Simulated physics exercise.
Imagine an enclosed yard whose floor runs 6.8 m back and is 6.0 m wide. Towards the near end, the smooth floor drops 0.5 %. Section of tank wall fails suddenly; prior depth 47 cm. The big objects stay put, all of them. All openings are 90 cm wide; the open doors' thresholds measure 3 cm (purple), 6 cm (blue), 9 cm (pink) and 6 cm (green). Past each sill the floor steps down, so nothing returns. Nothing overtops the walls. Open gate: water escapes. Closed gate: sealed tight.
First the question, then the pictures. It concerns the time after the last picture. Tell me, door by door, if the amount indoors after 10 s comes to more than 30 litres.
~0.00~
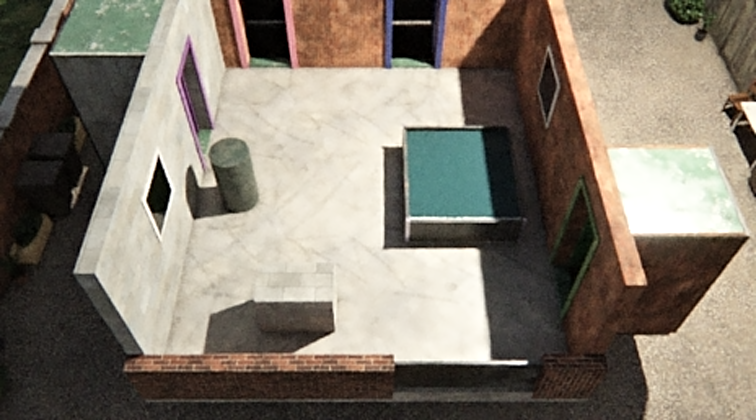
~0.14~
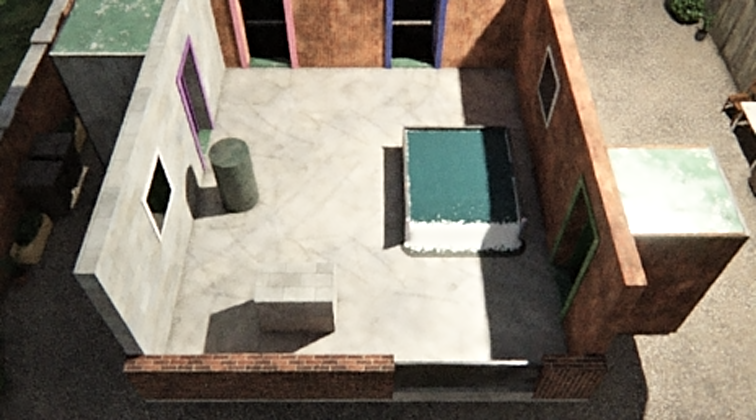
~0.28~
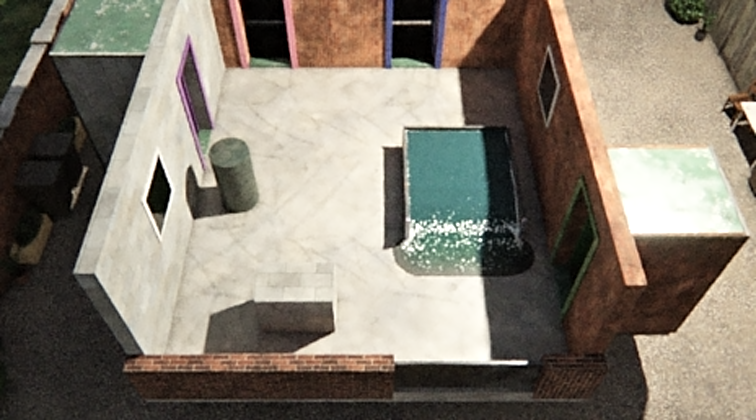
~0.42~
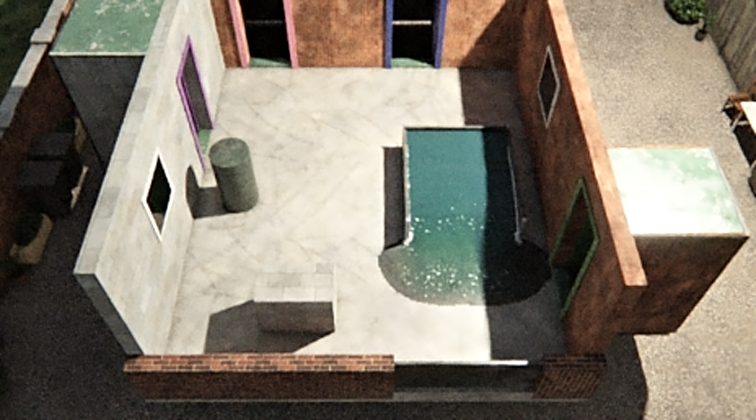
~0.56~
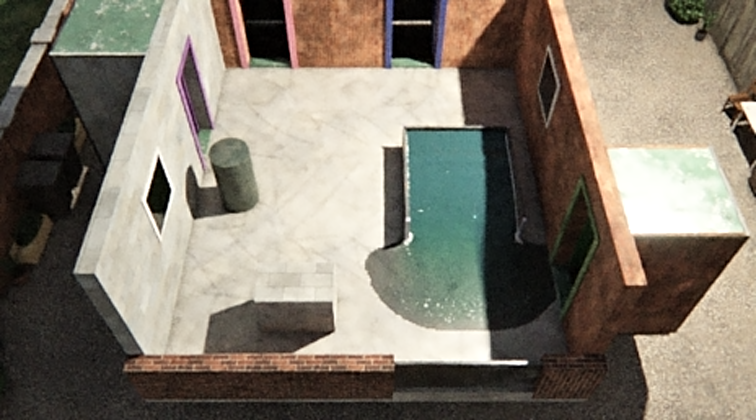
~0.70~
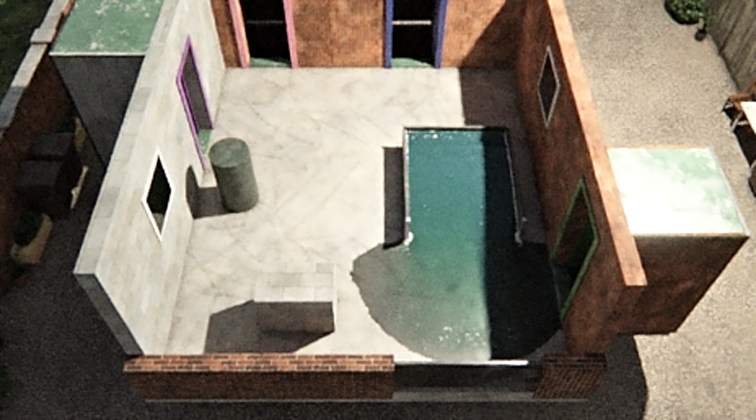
Door by door: The purple door lets in no more than 30 litres; the blue door lets in no more than 30 litres; the pink door lets in no more than 30 litres; the green door lets in more than 30 litres.
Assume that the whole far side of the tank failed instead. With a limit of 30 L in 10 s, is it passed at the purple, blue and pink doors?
The purple door comes out more than that, the blue door more than that and the pink door less than that.
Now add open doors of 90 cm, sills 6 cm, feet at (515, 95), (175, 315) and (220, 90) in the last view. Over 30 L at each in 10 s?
In turn: Under, over, below.
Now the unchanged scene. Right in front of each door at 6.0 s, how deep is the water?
Door by door in cm, purple shows 4, blue shows 0, pink shows 0, green shows 9.
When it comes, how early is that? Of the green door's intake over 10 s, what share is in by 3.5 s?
I'd put it at about 45 per cent by that point.
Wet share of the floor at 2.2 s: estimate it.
Near 25 per cent is wet.
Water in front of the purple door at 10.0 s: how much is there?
Around 2.5 cm there.
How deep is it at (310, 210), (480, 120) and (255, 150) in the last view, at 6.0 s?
First 2 cm, then 0 cm, then 2 cm.
After 1.4 s water covers 20 % of the floor and is deepest (31 cm) near (561, 376); purple door not reached, blue door not reached, pink door not reached, green door 11 cm at the sill, 1 L in.
After 2.2 s water covers 25 % of the floor and is deepest (34 cm) near (561, 376); purple door not reached, blue door not reached, pink door not reached, green door 10 cm at the sill, 13 L in.
After 3.5 s water covers 30 % of the floor and is deepest (25 cm) near (163, 365); purple door not reached, blue door not reached, pink door not reached, green door 16 cm at the sill, 60 L in.
After 6.0 s water covers 65 % of the floor and is deepest (16 cm) near (174, 377); purple door 4 cm at the sill, 0 L in, blue door not reached, pink door not reached, green door 9 cm at the sill, 125 L in.
After 10.0 s water covers 90 % of the floor and is deepest (8 cm) near (187, 252); purple door 2 cm at the sill, 0 L in, blue door 3 cm at the sill, 0 L in, pink door 6 cm at the sill, 0 L in, green door 6 cm at the sill, 131 L in.
